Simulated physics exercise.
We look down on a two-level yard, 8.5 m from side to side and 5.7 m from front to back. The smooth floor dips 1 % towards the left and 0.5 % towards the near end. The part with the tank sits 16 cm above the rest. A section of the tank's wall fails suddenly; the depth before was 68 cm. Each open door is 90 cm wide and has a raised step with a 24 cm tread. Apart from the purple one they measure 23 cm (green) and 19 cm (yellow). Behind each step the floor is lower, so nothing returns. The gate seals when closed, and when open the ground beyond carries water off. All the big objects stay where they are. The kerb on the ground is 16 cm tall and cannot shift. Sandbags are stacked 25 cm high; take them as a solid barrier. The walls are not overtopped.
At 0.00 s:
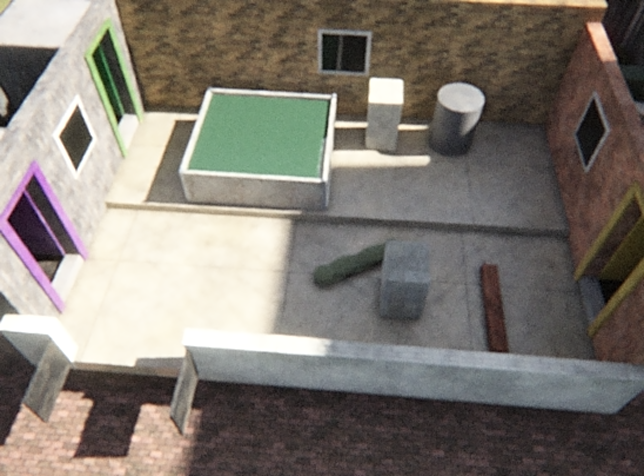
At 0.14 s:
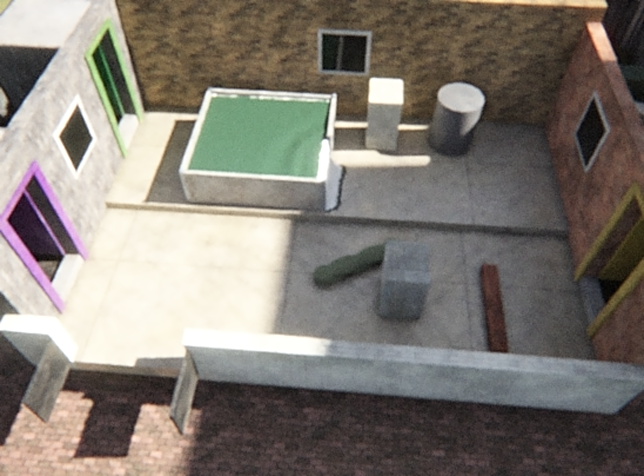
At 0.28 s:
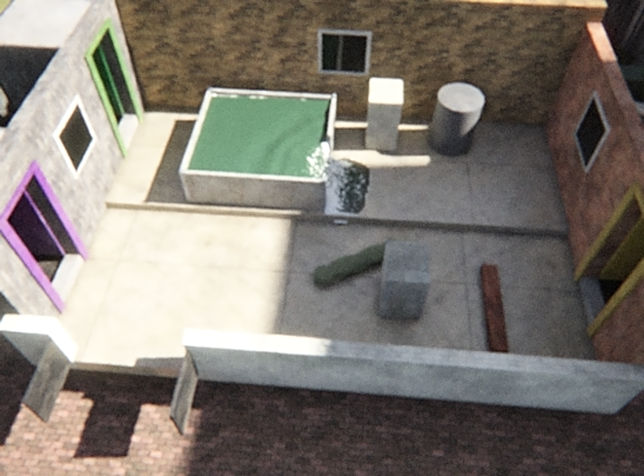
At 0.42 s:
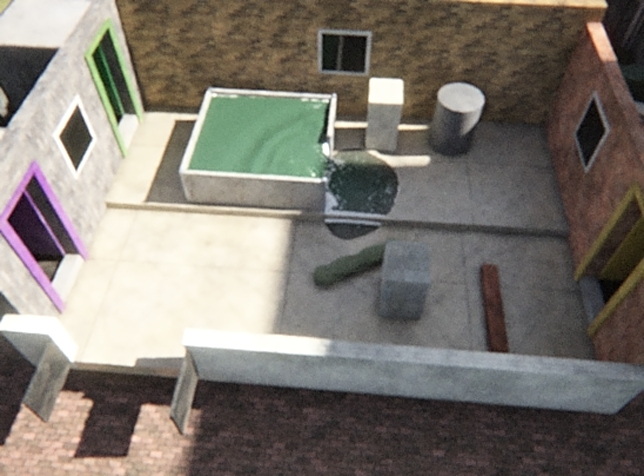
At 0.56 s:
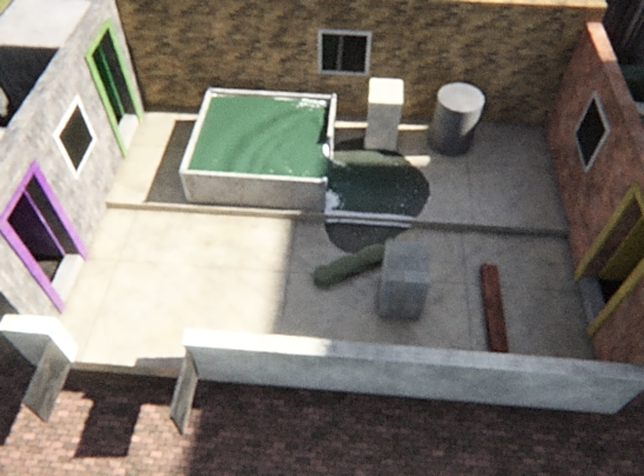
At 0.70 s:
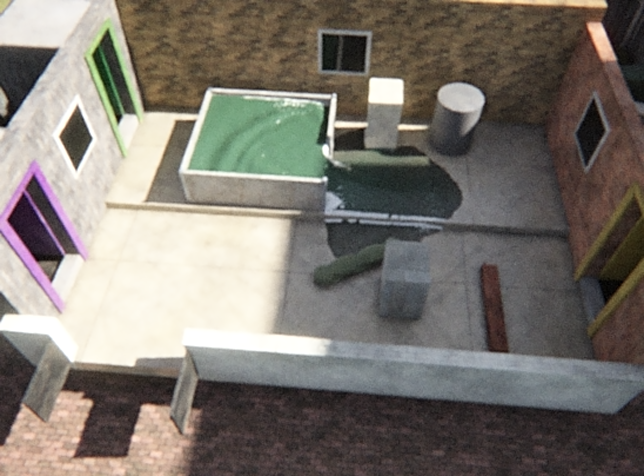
At the start, green water lies still in a raised, walled tank in a yard with purple, green and yellow doorways. Then water bursts through the tank's right side, and a dark pool spreads rightward and toward the near side, crossing the step onto the lower floor while ripples cross the tank.
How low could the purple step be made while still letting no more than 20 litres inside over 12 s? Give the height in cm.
Some 11.5 cm above the ground.
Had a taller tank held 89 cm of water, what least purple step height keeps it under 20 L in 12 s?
Then roughly 18 cm.
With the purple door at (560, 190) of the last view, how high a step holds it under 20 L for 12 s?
Roughly 22 cm.
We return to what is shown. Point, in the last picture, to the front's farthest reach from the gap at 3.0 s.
At about (602, 387).
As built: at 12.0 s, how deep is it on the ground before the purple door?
Roughly 16.5 cm deep.
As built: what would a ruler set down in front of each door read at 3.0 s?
Depths in cm: Purple 0, green 0, yellow 19.
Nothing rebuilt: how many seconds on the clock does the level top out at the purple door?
Near 7.5 s.
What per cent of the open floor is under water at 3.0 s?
Near 45 per cent is wet.
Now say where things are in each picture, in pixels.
In the first frame, still water, 68 cm deep, in the tank at (263, 135); the purple door at (51, 247) is dry.
In the second frame, the gap is at (325, 178), the front 0.3 m out at (343, 172); the back of the tank holds 68 cm.
In the third frame, the gap is at (325, 178), the front 0.7 m out at (364, 191); the back of the tank holds 68 cm.
In the fourth frame, water pours out at (325, 179) and has run 1.3 m, to (396, 184); about 8 cm deep outside, 68 cm at the back.
In the fifth frame, water pours out at (325, 179) and has run 1.9 m, to (425, 197); about 6 cm deep outside, 68 cm at the back.
In the sixth frame, water pours out at (325, 179) and has run 2.5 m, to (458, 202); about 5 cm deep outside, 68 cm at the back; 4.5 m in a straight line remain to the purple door at (51, 247).
After 1.4 s water covers 25 % of the floor, deepest (40 cm) near (329, 192); it has not reached the purple door.
After 3.0 s water covers 45 % of the floor, deepest (34 cm) near (557, 241); it has not reached the purple door.
After 12.0 s water covers 90 % of the floor, deepest (19 cm) near (552, 383); 16 cm at the purple door, 0 litres in over its 19 cm step.
At the purple door as built, the water arrived by 5.7 s and peaked near 17 cm at 7.6 s.
Run again over the same 12 s with other heights there, 42 litres in over 10 cm, 7 litres over 13.5 cm. The limit of 20 litres is kept from about 11.5 cm up.
